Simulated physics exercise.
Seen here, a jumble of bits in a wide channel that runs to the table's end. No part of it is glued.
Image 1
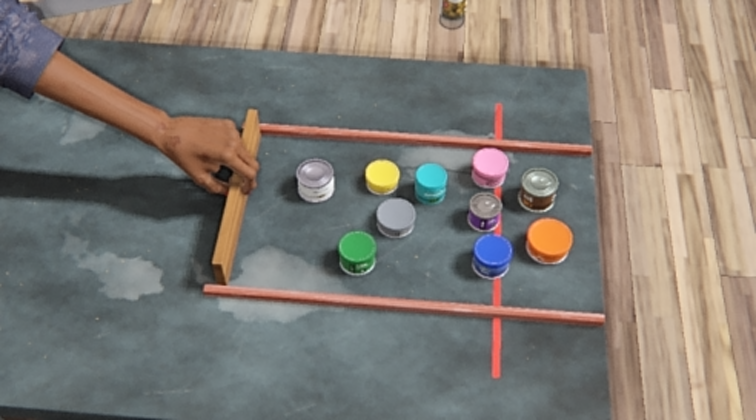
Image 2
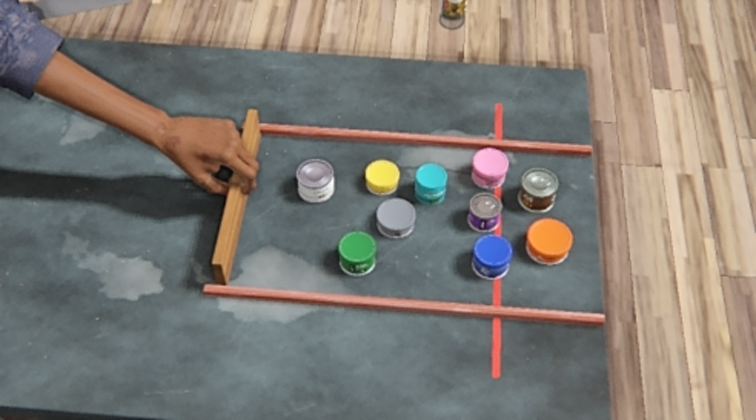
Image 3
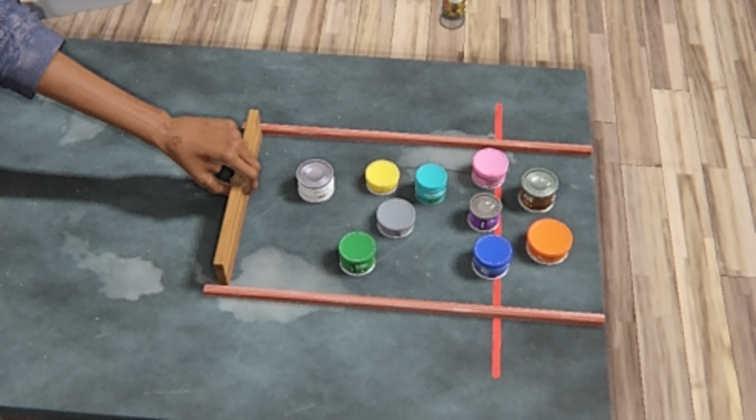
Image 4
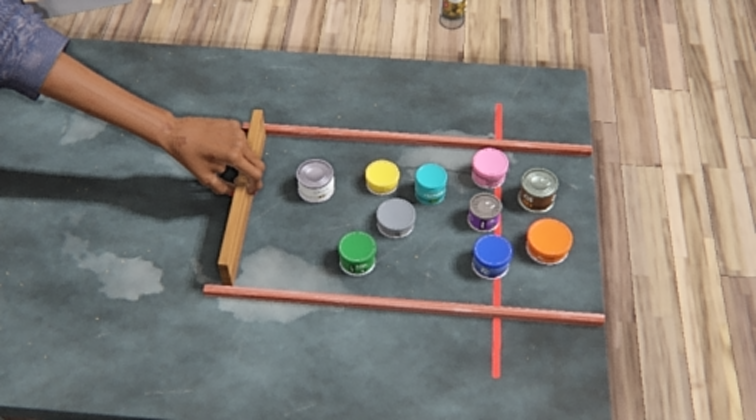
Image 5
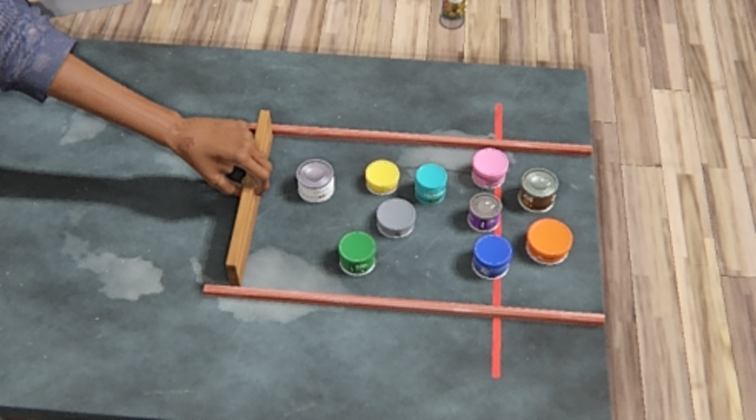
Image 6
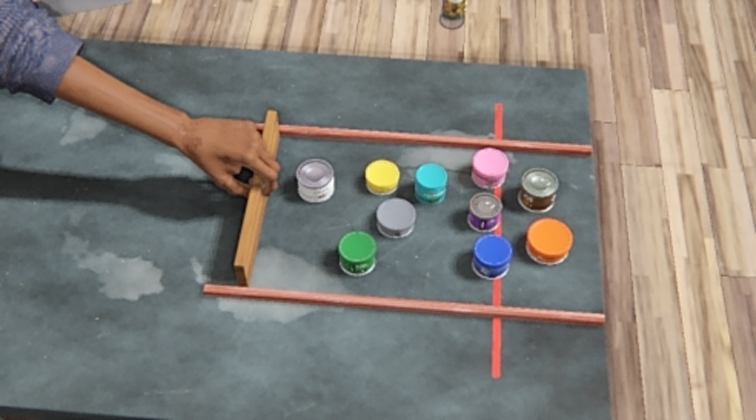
Hand holding a wooden board still, then easing it slightly right toward unmoving colourful paint pots between red rails on a dark table.
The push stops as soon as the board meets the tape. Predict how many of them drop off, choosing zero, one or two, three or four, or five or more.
Zero drop off.
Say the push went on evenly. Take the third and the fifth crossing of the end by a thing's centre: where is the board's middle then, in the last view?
(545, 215), later (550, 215).
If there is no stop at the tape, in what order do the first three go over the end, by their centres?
First the brown pot, next the orange pot, then the blue tin.
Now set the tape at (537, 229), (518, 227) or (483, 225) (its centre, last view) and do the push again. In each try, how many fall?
Try 1: 2; try 2: 1; try 3: 0.
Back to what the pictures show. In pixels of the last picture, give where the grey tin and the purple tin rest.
About (517, 231), and the other about (545, 213).
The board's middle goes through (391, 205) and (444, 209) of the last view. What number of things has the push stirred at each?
I make it 5 at the first spot and 8 at the other.
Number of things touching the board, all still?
Looks like 4 of them, all told.
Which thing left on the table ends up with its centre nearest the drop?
Brown pot.
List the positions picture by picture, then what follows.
In the first picture, orange pot (549, 242); brown pot (538, 190); blue tin (492, 257); board (238, 194); tape (498, 226).
In the second picture, brown pot (538, 191); grey tin (396, 219).
In the third picture, blue tin (492, 257); board (240, 195).
In the fourth picture, orange pot (549, 242); turquoise tub (431, 185).
In the fifth picture, brown pot (538, 191); pink tin (489, 169).
In the sixth picture, orange pot (549, 242); brown pot (538, 191); blue tin (492, 257); board (259, 196); tape (498, 226).
Soon after, none off yet; orange pot at rest near (549, 242); brown pot at rest near (538, 191); blue tin at rest near (492, 257).
At rest, the number that fall off is zero.
